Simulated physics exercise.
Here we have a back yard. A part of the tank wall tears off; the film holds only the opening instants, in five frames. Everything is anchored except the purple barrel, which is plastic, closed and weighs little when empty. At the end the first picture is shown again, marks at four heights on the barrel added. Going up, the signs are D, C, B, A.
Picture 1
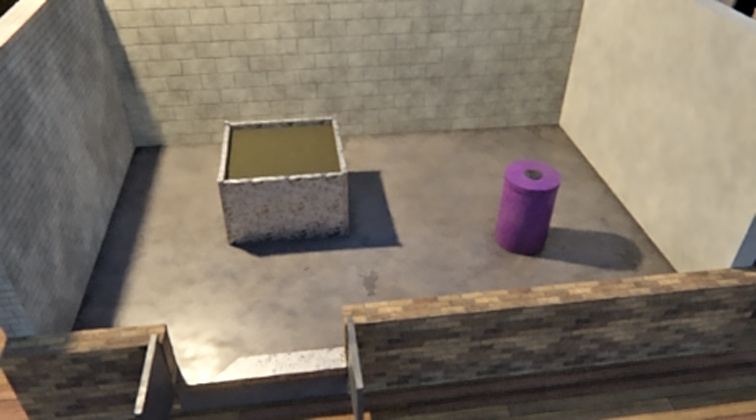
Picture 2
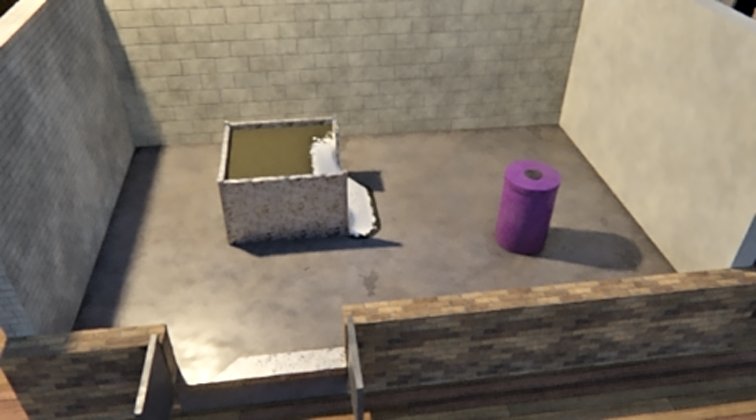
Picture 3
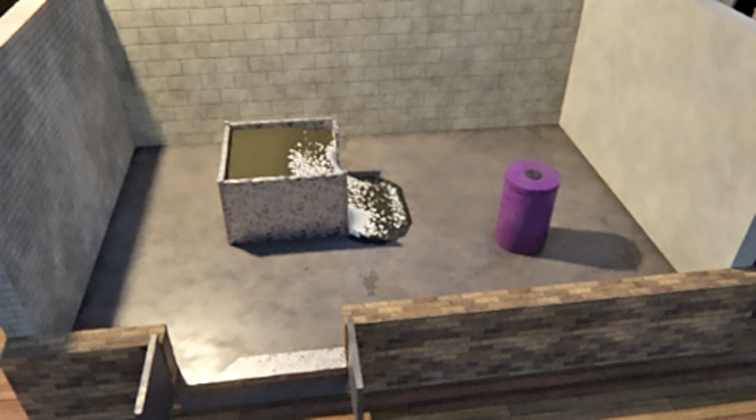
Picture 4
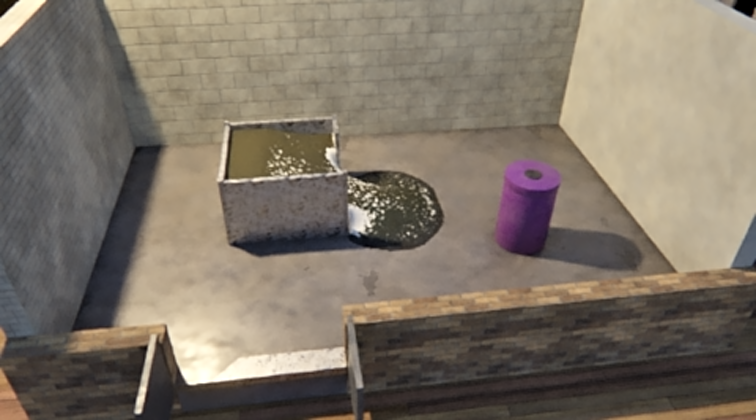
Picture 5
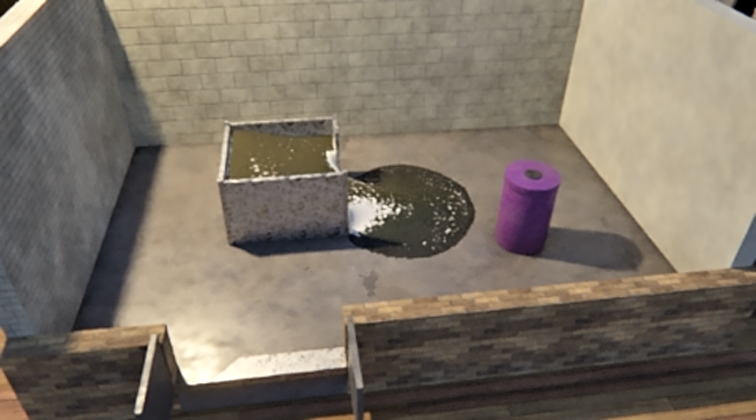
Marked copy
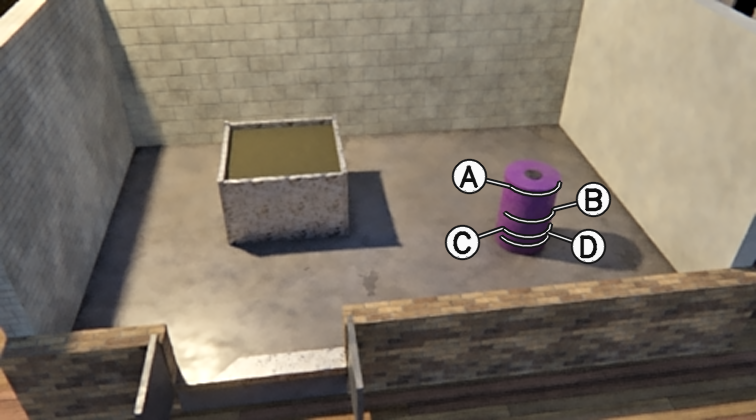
Murky water poured out of the right side of a full, square stone tank in a walled yard, and the foamy puddle spread across the ground, widening toward the purple barrel on the right.
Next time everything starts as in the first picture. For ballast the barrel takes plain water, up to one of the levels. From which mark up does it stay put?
I would pick line B.
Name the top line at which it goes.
C it is.
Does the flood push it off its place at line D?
Yes, that goes wrong.
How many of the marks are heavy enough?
Two of the four.
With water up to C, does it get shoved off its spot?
Yes, that goes wrong.
On the marked copy, A at (541, 194); B at (535, 221); C at (532, 237); D at (531, 245); from the bottom up D, C, B, A.
Choosing A, it does not move.
Choosing B, it does not move.
Choosing C, it is pushed about half its own width away.
Choosing D, it is pushed about twice its own width away.
